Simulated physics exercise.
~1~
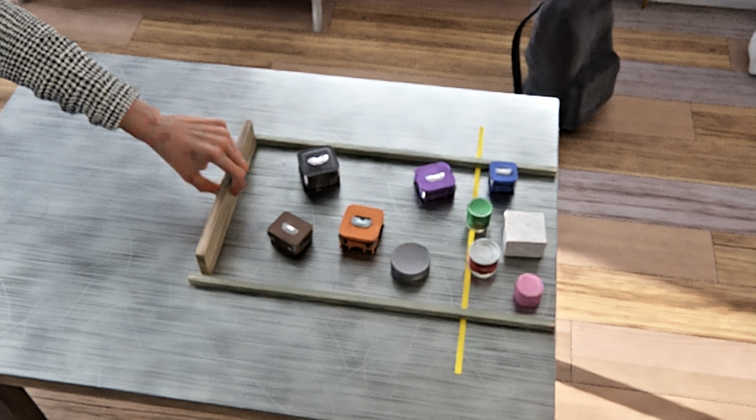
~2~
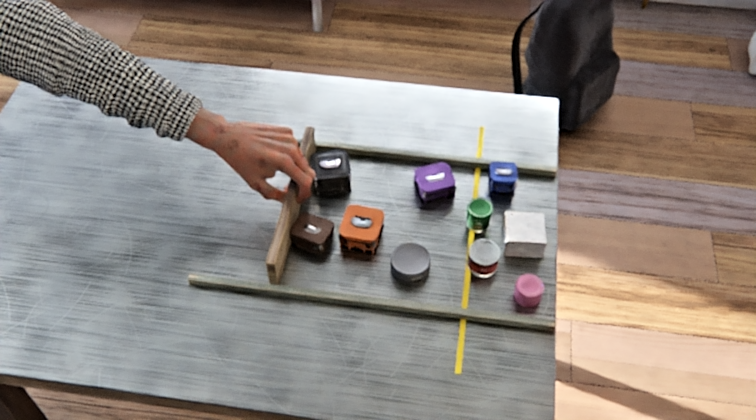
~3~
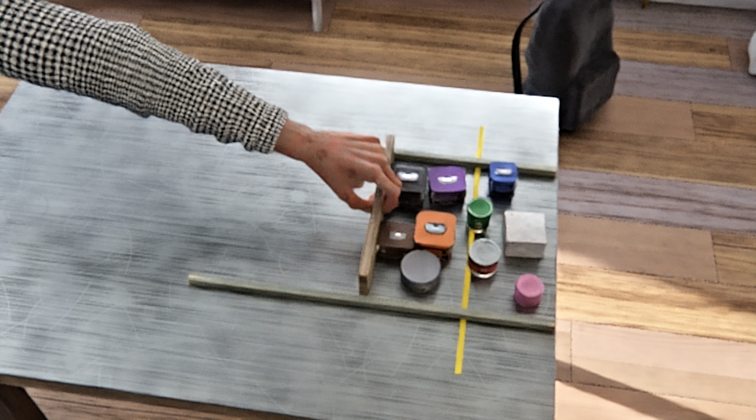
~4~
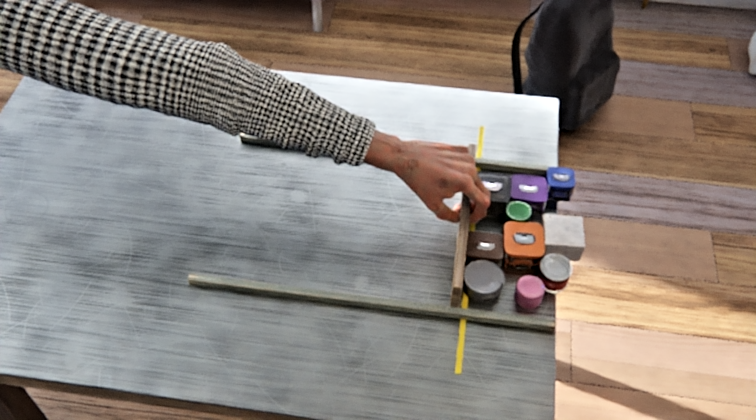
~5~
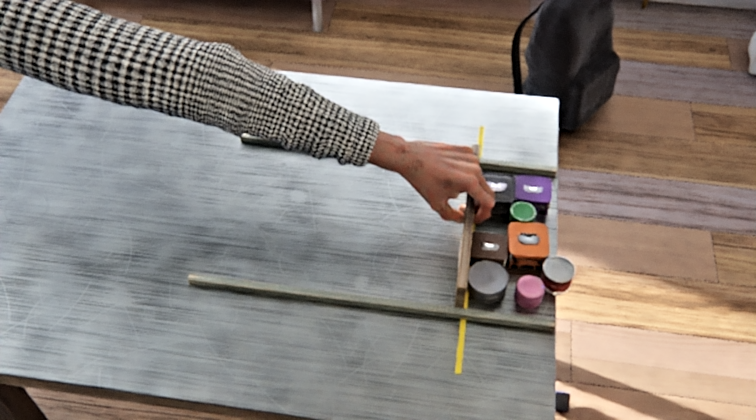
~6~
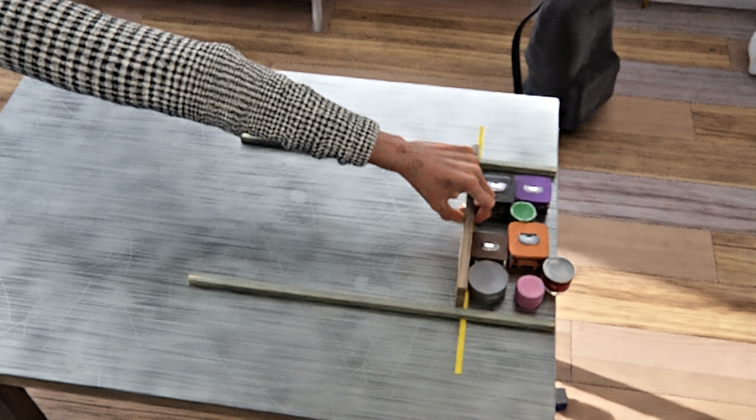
A hand sweeps small containers rightward with a board until two objects drop off the table.
